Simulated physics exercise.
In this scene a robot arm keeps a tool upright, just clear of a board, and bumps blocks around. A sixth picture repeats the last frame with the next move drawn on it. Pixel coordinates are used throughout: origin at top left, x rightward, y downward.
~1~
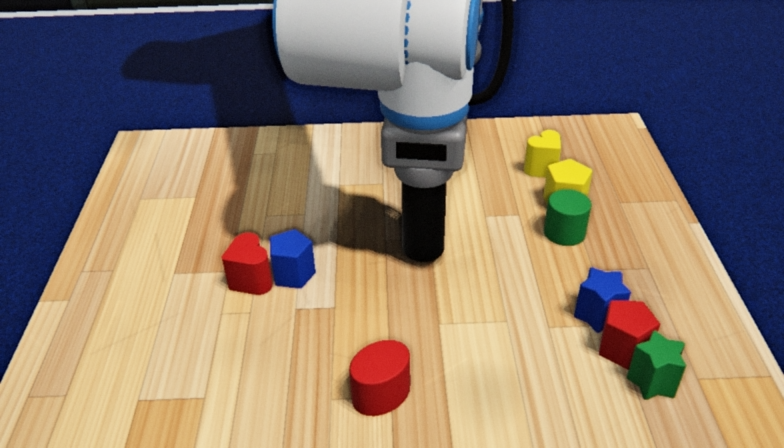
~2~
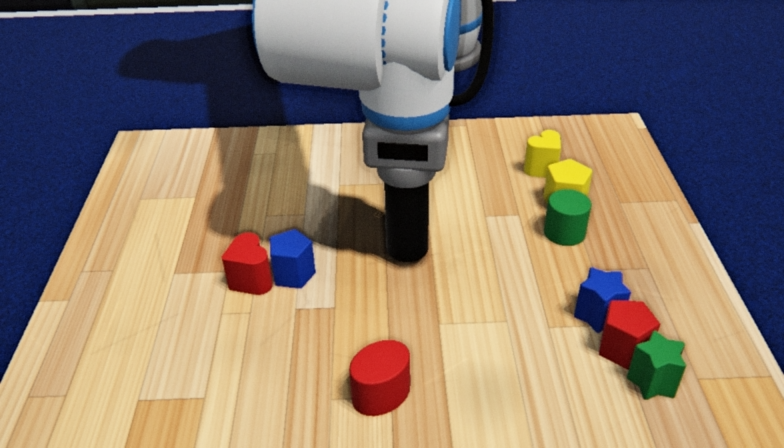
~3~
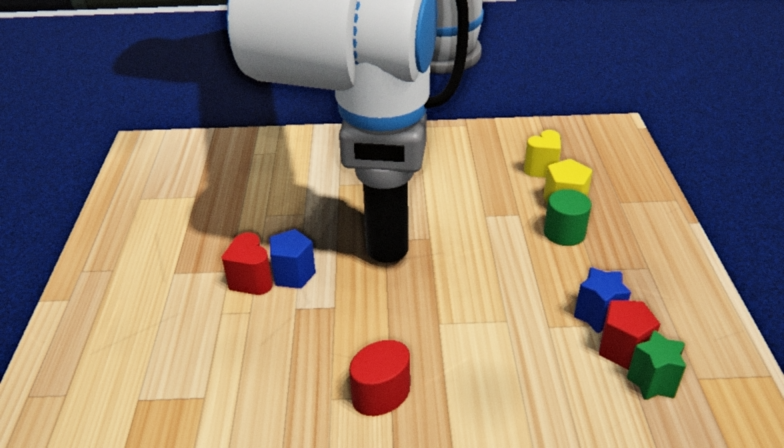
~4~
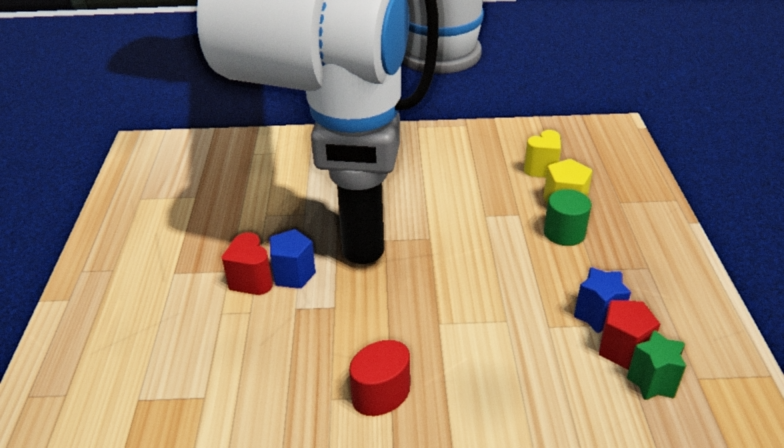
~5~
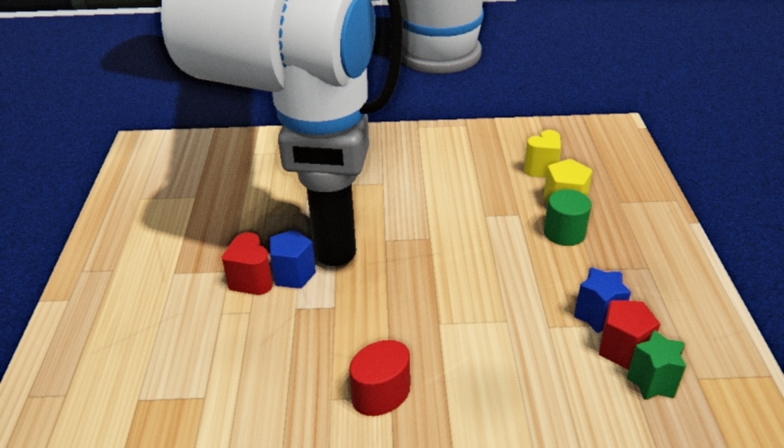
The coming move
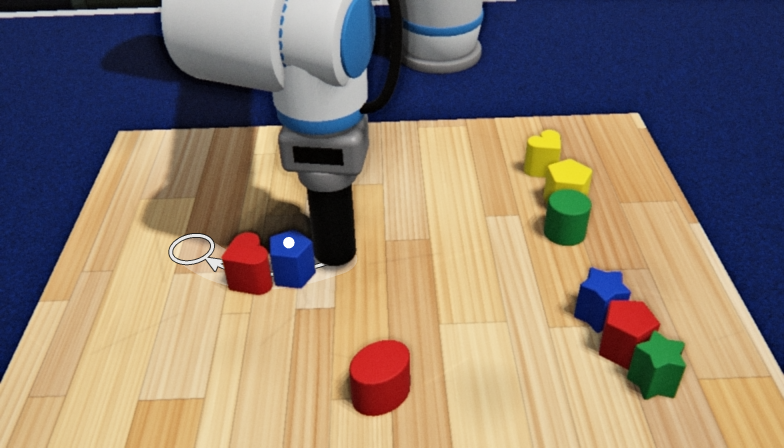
A robot arm moves its black tool left across the wooden board, beside the blue block.
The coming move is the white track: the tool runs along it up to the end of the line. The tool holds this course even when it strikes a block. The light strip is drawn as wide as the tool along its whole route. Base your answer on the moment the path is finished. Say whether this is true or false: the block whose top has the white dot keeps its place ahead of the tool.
It is false.
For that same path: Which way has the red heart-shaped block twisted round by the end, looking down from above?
My prediction: CW.
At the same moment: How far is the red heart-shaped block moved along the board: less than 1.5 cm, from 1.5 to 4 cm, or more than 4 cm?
Its displacement is above 4 cm.
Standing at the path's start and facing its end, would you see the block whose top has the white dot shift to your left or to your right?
Facing from start to end, it shifts left.
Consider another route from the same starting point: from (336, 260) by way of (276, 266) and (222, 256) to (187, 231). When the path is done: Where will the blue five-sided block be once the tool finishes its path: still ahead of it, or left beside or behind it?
Slid off.
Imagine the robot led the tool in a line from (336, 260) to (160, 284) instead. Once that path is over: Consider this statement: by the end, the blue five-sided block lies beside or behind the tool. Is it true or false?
The claim holds.
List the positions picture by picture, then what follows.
The first picture shows tip of the tool (423, 248), middles of tops, red heart-shaped block (246, 249), blue five-sided block (289, 243).
The second picture shows tool (408, 249), nothing pushed.
The third picture shows tool (388, 249), nothing pushed.
The fourth picture shows tool (363, 250), nothing pushed.
The fifth picture shows tool (335, 252), red heart-shaped block (246, 249), blue five-sided block (289, 243).
The line goes from (336, 260) via (283, 273) and (230, 269), ending at (192, 249); the dot is on the blue five-sided block.
What follows on the original path. One third of the way, tool (282, 266); red heart-shaped block (204, 257), turned 30° clockwise; blue five-sided block (241, 259).
Two thirds of the way, tool (228, 261); red heart-shaped block (166, 265), turned 25° clockwise; blue five-sided block (204, 265), turned 20° anticlockwise.
At the end, tool (190, 241); red heart-shaped block (166, 265), turned 25° clockwise; blue five-sided block (203, 265), turned 20° anticlockwise.
